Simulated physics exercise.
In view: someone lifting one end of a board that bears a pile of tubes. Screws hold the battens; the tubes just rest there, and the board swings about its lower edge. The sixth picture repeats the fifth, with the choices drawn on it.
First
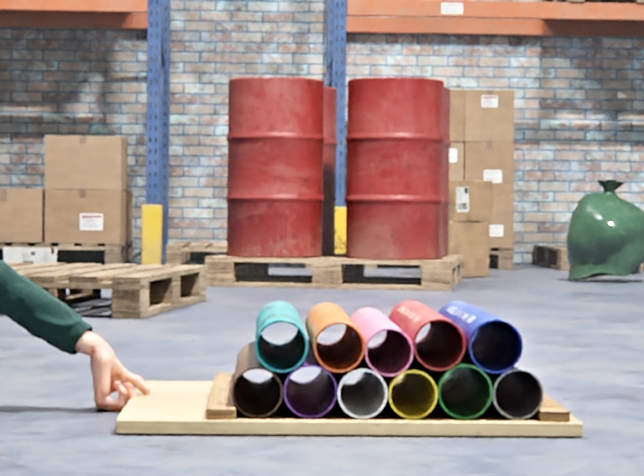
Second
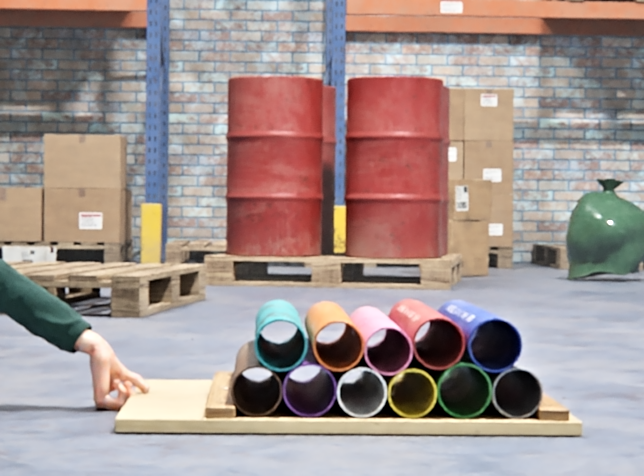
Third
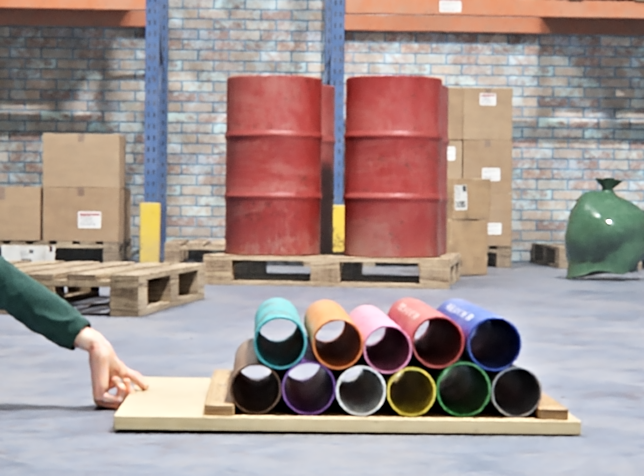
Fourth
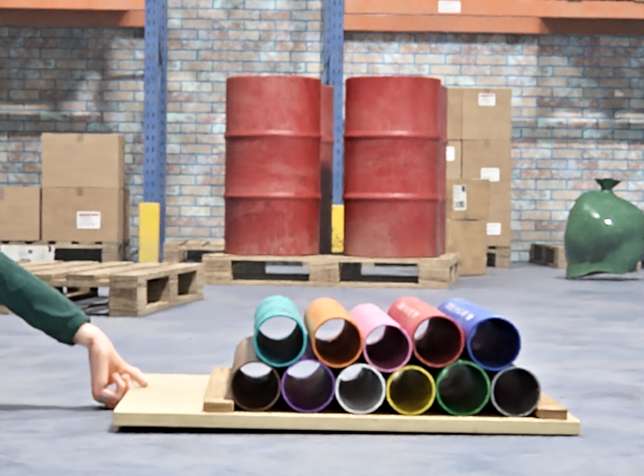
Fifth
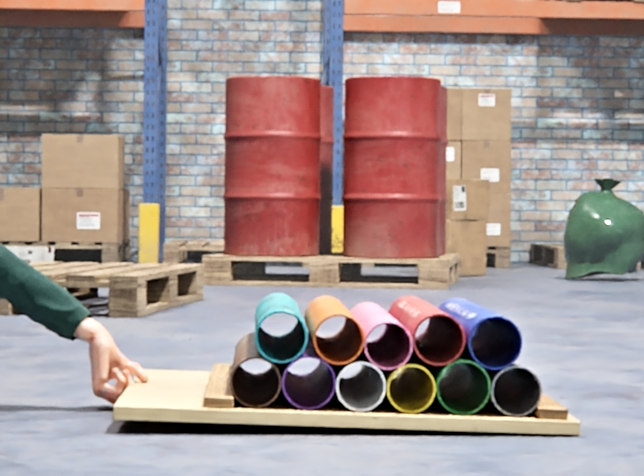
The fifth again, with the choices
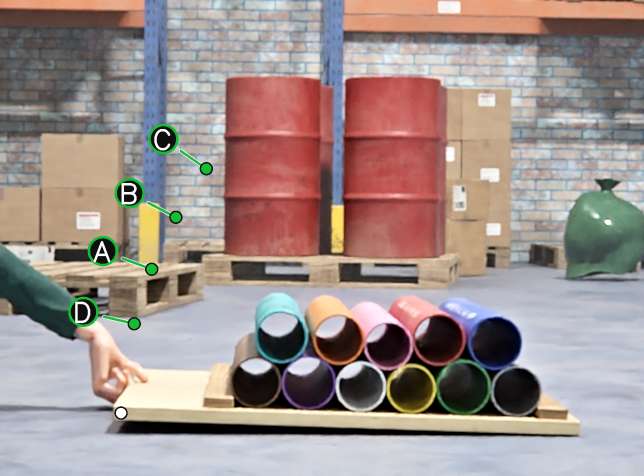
A hand slowly lifts the left end of a board holding stacked colourful tubes.
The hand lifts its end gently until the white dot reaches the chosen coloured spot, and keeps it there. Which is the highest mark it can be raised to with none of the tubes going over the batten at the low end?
The answer is mark A.
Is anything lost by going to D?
No.
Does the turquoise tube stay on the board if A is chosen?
The turquoise tube: Yes.
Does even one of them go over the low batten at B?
At B: Yes.
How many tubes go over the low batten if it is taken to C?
At C the number is eleven.
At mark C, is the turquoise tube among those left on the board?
No, with C.
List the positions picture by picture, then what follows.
Green tube (465, 392); grey tube (518, 394); pink tube (389, 352), in the first frame.
Pink tube (389, 351); red tube (439, 343), in the second frame.
Board (340, 398); brown tube (256, 389); purple tube (309, 388); yellow tube (411, 392), in the third frame.
Board (339, 397); brown tube (256, 386); purple tube (308, 386), in the fourth frame.
Board (339, 394); brown tube (256, 382); purple tube (309, 383), in the fifth frame.
On the marked copy, A at (152, 269); B at (176, 217); C at (206, 168); D at (134, 324); the white dot at (121, 413).
Taking A. A third of the way, board at 14°.
Two thirds of the way, board at 20°.
When it is over, board at 20°, none over the low batten.
As for the rest, B four over the low batten (pink, red, orange, blue); C eleven over the low batten; D none over the low batten.
